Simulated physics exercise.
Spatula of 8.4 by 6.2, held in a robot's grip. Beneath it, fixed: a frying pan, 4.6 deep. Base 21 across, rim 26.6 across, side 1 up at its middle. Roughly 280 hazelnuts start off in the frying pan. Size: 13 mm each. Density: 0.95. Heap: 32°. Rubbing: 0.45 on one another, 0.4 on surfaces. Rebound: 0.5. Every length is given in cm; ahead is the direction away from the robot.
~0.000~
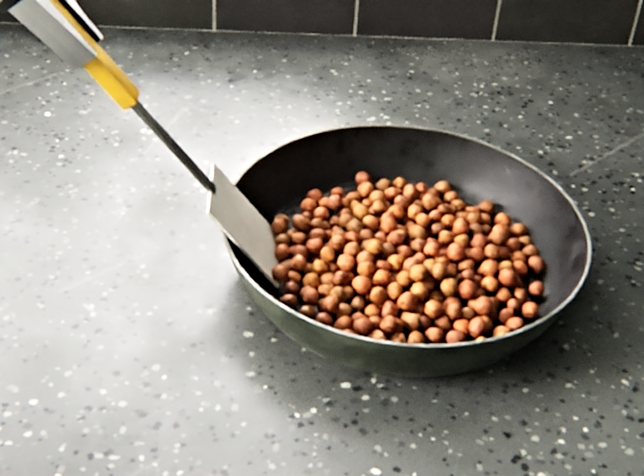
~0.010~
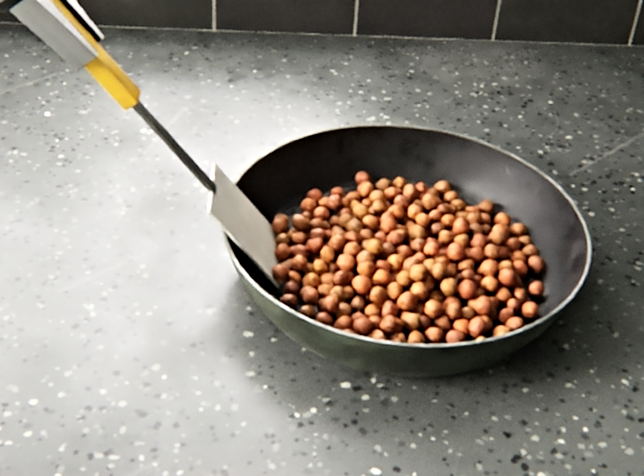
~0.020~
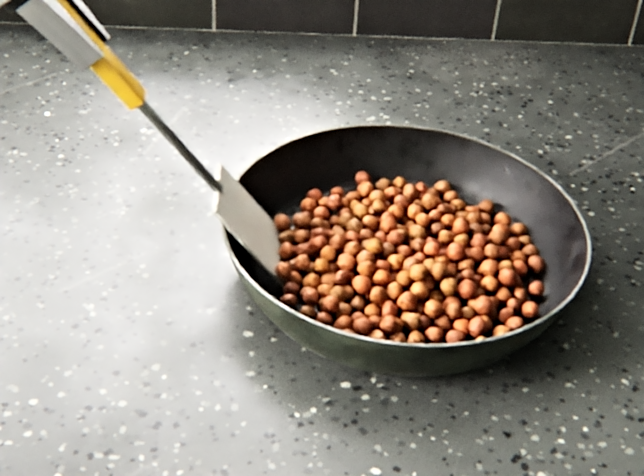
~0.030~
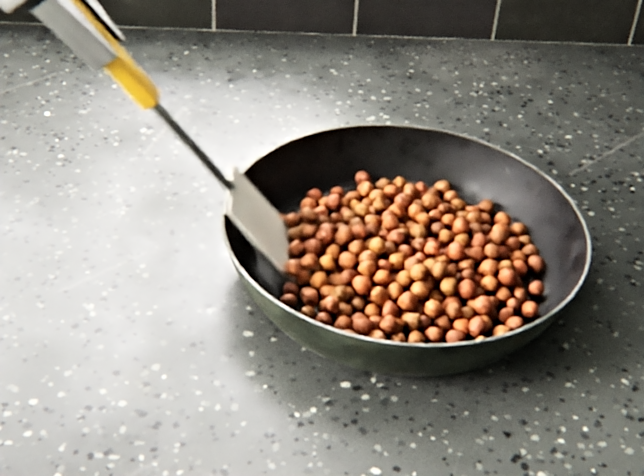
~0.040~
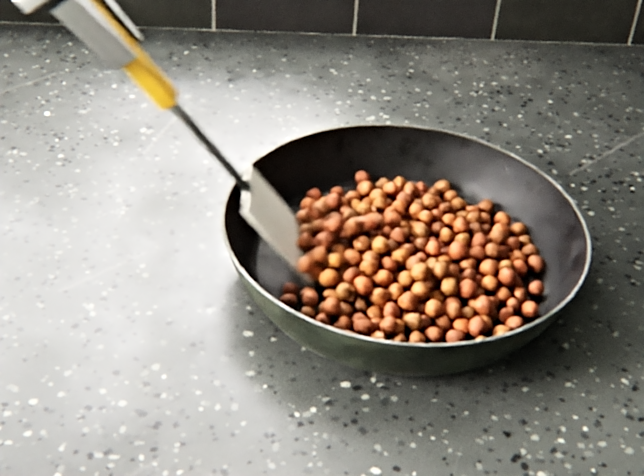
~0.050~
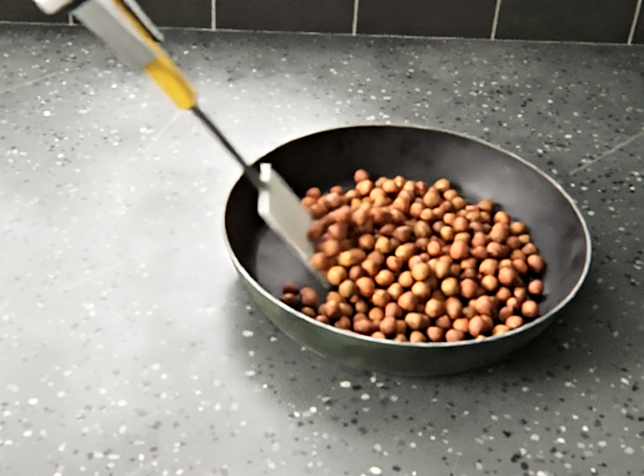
On a speckled grey countertop, a spatula resting at a dark frying pan's left side starts sliding right, pushing into piled hazelnuts.
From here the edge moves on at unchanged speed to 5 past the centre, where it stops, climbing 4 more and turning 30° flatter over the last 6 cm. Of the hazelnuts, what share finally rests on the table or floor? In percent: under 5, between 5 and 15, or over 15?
Between 5 and 15 percent.
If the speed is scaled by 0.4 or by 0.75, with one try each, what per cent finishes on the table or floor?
Roughly 0 percent for the first try, 5 percent for the second.
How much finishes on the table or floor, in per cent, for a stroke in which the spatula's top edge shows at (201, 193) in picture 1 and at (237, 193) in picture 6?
Near 5 in a hundred.
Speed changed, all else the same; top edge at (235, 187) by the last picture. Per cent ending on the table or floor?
0 %.
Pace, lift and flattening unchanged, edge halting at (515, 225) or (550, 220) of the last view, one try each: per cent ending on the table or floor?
About 10 and 20 per cent.
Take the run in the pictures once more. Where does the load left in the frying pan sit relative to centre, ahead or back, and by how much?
Forward offset: Roughly 4.0 cm.
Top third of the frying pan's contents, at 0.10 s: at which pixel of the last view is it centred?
Centre: Approx. (423, 241) in the last view.
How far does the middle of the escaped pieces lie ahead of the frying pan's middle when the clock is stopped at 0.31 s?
It comes to near 22 cm ahead of the middle.
By 0.07 s, sloping 53°, highest piece 7 above the table; 279 in the frying pan.
By 0.10 s, sloping 44°, highest piece 8 above the table; 279 in the frying pan.
By 0.31 s, sloping 23°, highest piece 5 above the table; 251 in the frying pan, 25 on the table or floor, 3 on the blade or in flight.
By 1.36 s, sloping 23°, highest piece 4 above the table; 251 in the frying pan, 28 on the table or floor.
Final count, 251 in the frying pan, 28 on the table or floor. That is 10 % on the table or floor.
